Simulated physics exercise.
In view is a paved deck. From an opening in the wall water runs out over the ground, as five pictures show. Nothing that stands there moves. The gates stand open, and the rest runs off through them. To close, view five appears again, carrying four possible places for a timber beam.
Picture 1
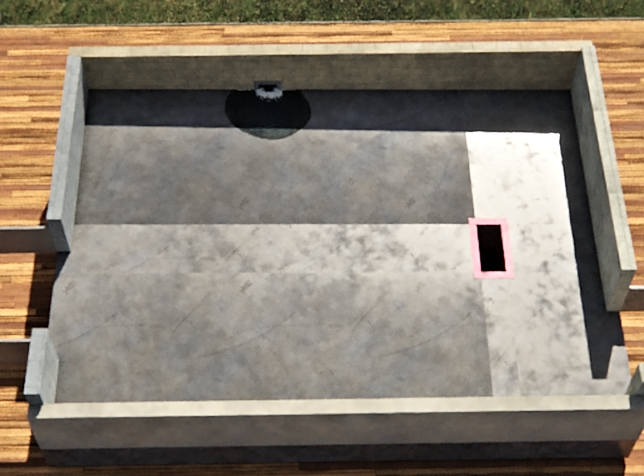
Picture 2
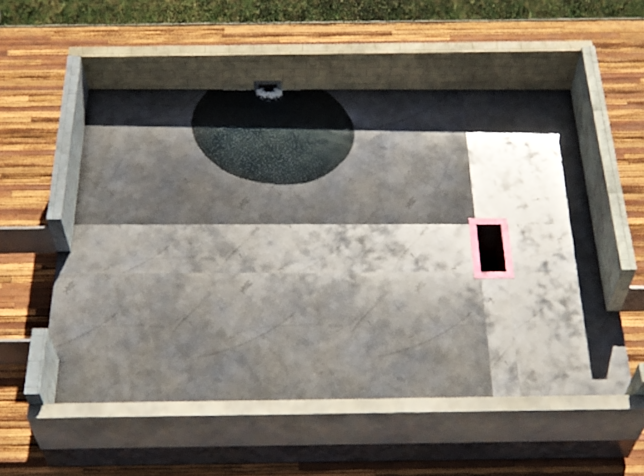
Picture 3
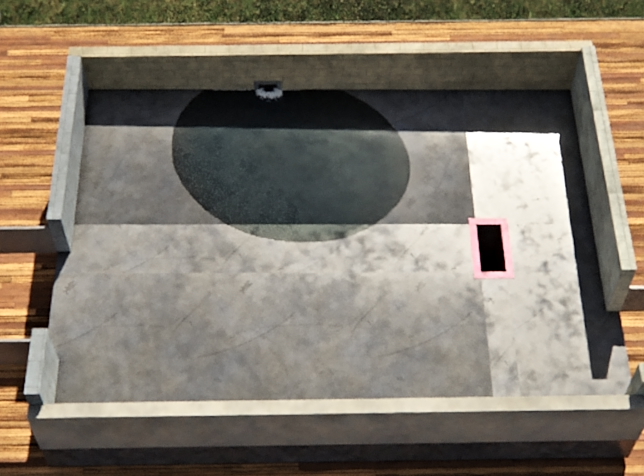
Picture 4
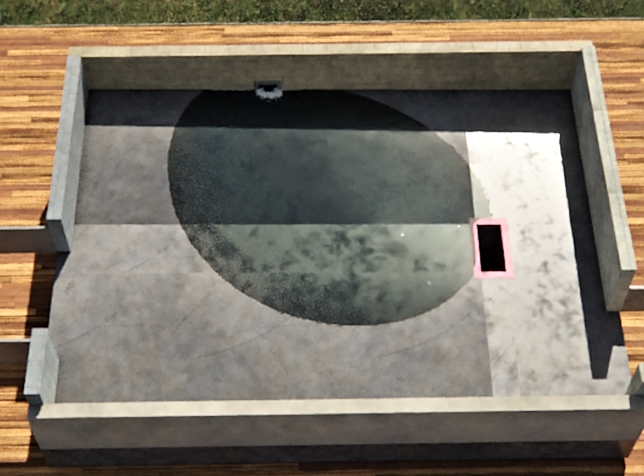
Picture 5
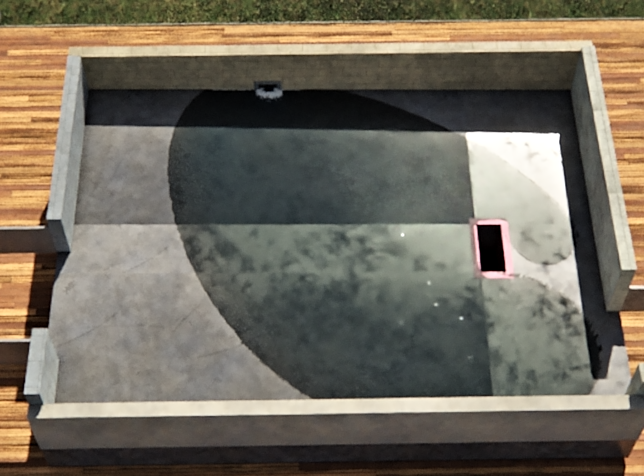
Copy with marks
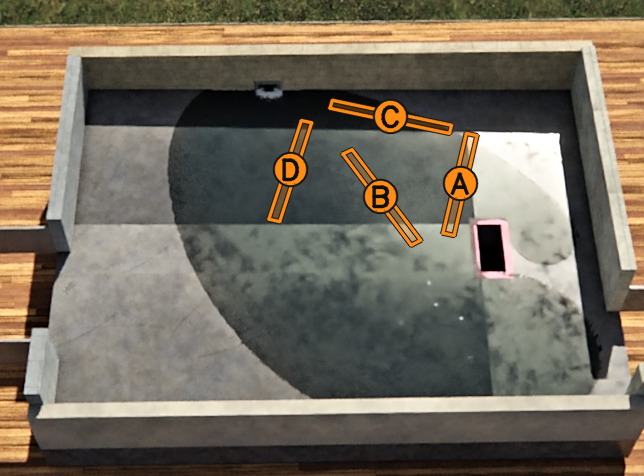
Water spreads from the back wall across the grey paved deck and reaches the pink gully.
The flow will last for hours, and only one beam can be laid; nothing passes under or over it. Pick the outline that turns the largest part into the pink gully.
Choose C.
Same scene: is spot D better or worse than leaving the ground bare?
It is worse.
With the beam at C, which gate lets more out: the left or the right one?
More leaves on the right.
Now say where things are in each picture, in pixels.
Outfall at (268, 86); pink gully at (491, 248); open gate at (614, 356); open gate at (65, 304); 2 % of the ground under water, visible out to (295, 128); pink gully still dry, in the first picture.
In the second picture, 8 % of the ground under water, visible out to (286, 181); pink gully still dry.
In the third picture, 18 % of the ground under water, visible out to (383, 214); pink gully still dry.
In the fourth picture, 34 % of the ground under water, visible out to (464, 283); pink gully still dry.
In the fifth picture, 55 % of the ground under water, visible out to (581, 376); pink gully taking water.
In orange, A from (448, 234) to (471, 134); B from (347, 151) to (415, 242); C from (331, 104) to (450, 129); D from (274, 220) to (306, 121).
Choosing A, about 5 % of the stream goes into the pink gully, about 95 % out by the gates.
Choosing B, about 9 % of the stream goes into the pink gully, about 91 % out by the gates.
Choosing C, about 19 % of the stream goes into the pink gully, about 81 % out by the gates.
Choosing D, about 8 % of the stream goes into the pink gully, about 92 % out by the gates.
